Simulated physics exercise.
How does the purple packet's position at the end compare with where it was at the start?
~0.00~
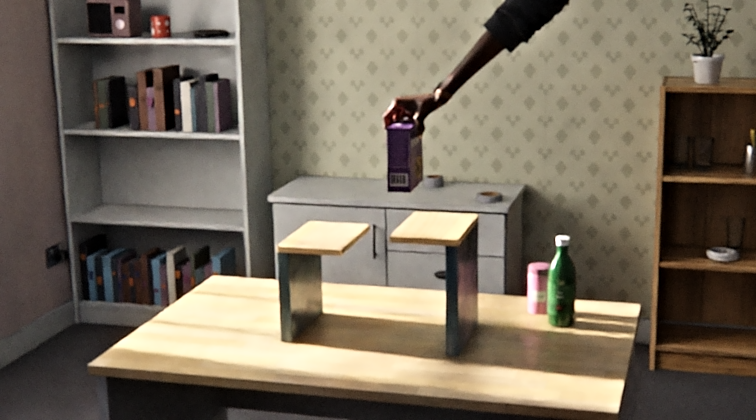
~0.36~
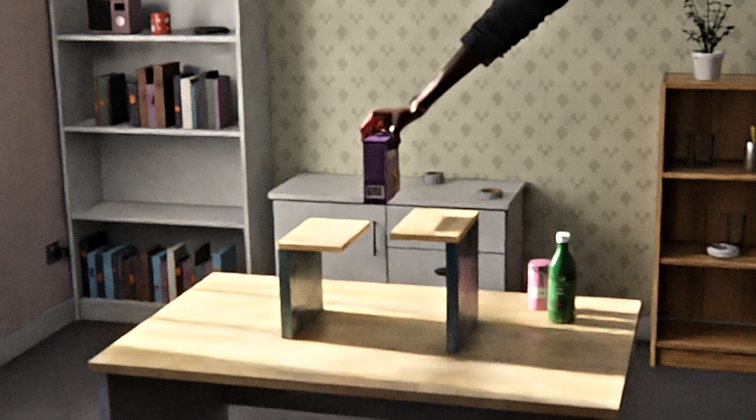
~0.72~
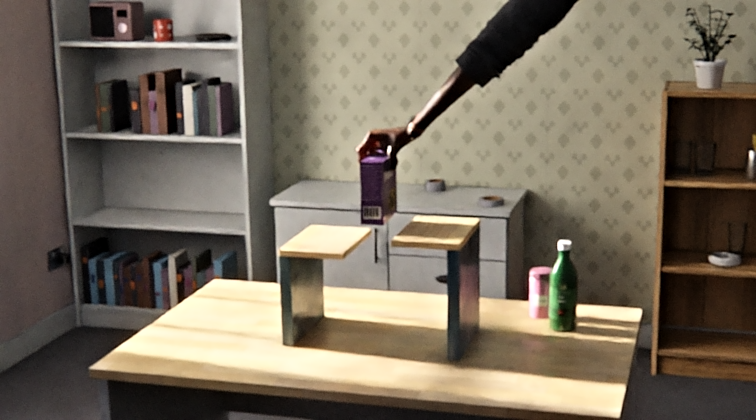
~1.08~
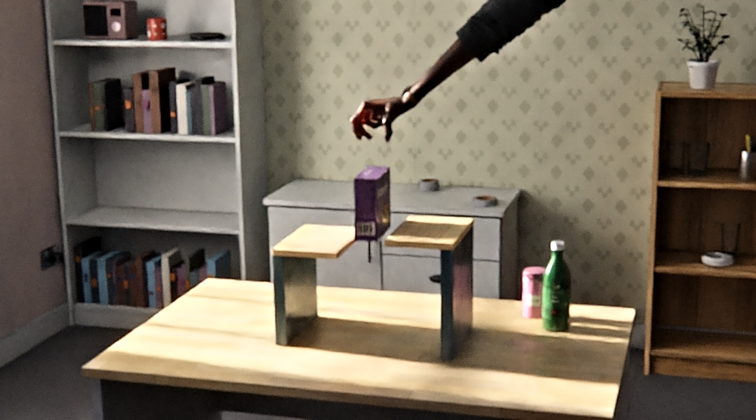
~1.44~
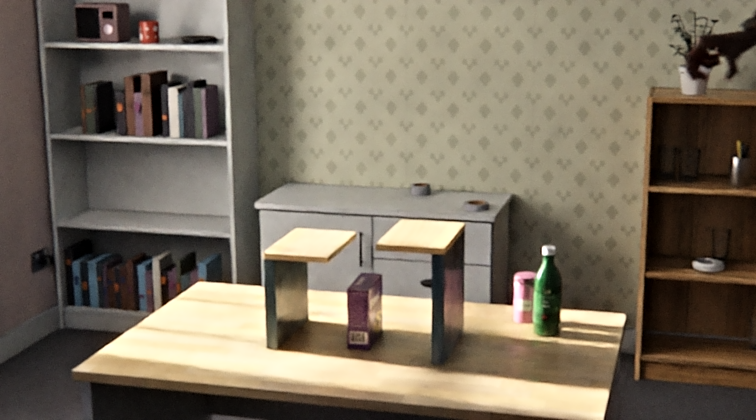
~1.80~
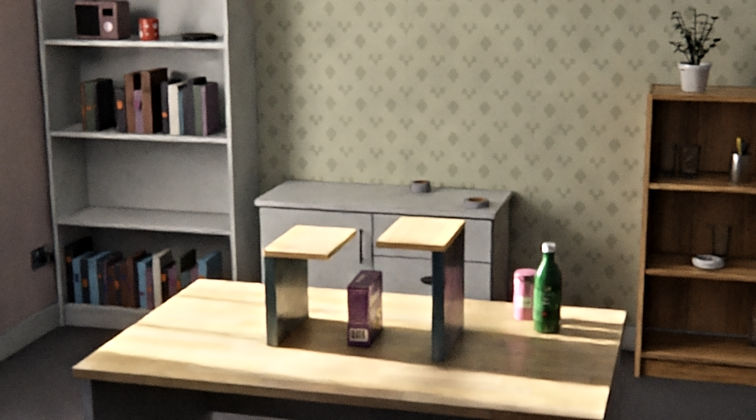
At the start the purple packet was held in the air above the stand, and at the end it stood lower and a little to the left, on the table between the two supports.
